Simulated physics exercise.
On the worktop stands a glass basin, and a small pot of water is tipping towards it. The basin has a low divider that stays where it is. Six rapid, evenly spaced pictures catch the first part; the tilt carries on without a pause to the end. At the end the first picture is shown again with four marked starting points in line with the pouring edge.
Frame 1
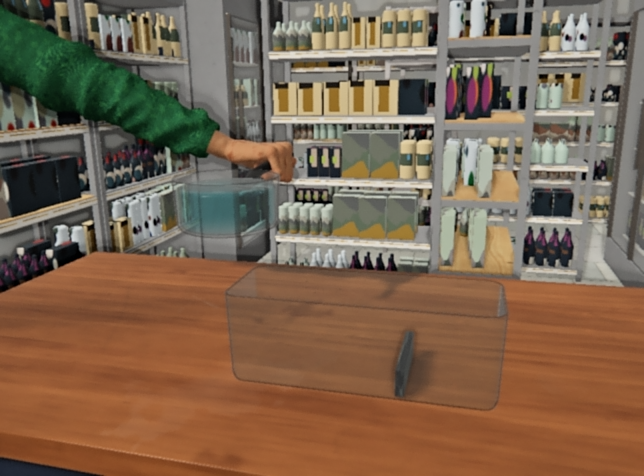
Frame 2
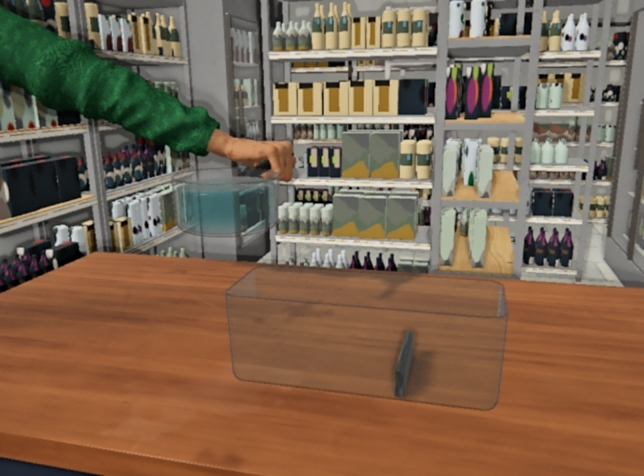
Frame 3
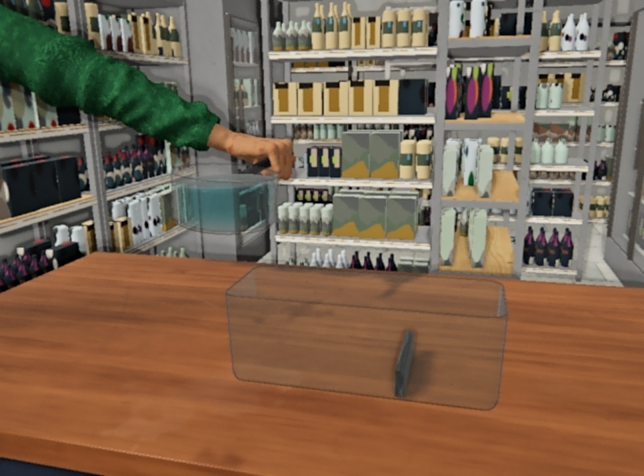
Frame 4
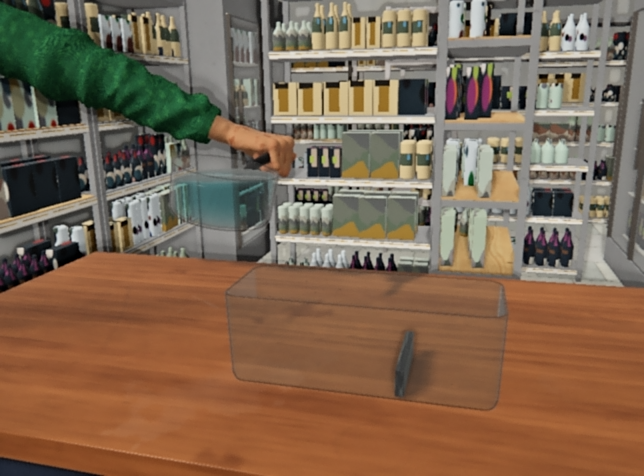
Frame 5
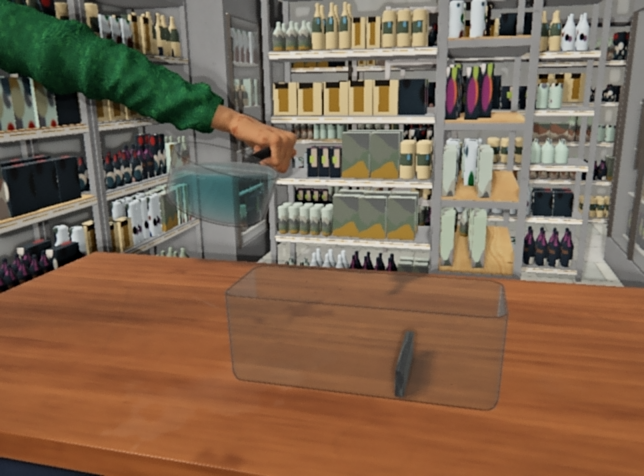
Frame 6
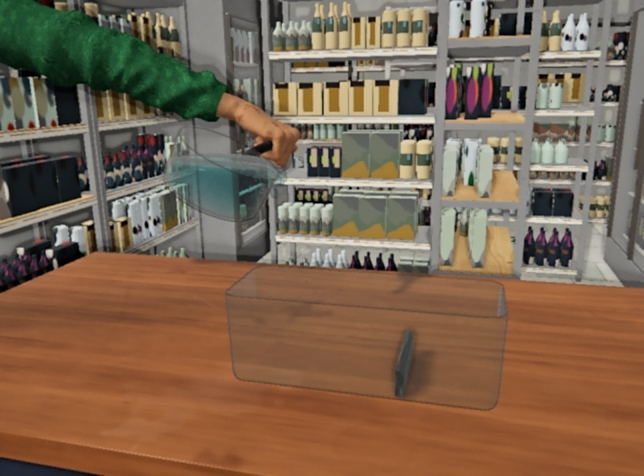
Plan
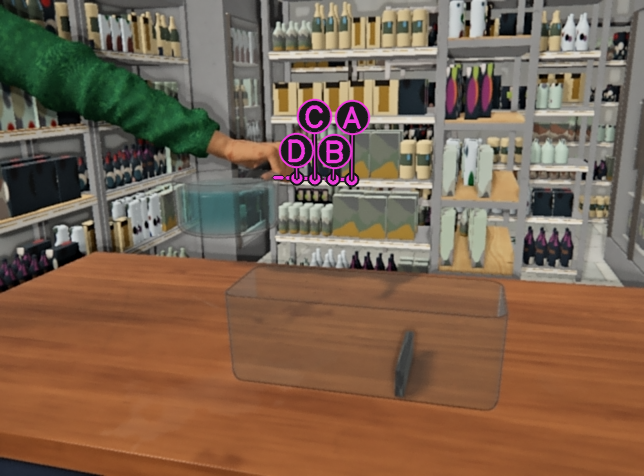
In a shop lined with shelves of bottles and boxes, a still camera looks across a wooden worktop. A clear glass basin with a small dark upright piece inside stands on the worktop, while a green-sleeved arm reaches in from the upper left above a see-through, blue-tinted pot of water. The pot slowly tilts rightward as the hand shifts slightly, and water just begins to pass over its lip.
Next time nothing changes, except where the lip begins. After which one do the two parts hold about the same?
Use place C.
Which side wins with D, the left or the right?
The left side.
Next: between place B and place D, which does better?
B it is.
In magenta, A at (351, 179); B at (333, 179); C at (314, 178); D at (296, 178).
With A, about 30 % ends left of the wall and 69 % right of it.
With B, about 31 % ends left of the wall and 68 % right of it.
With C, about 51 % ends left of the wall and 48 % right of it.
With D, about 78 % ends left of the wall and 21 % right of it.
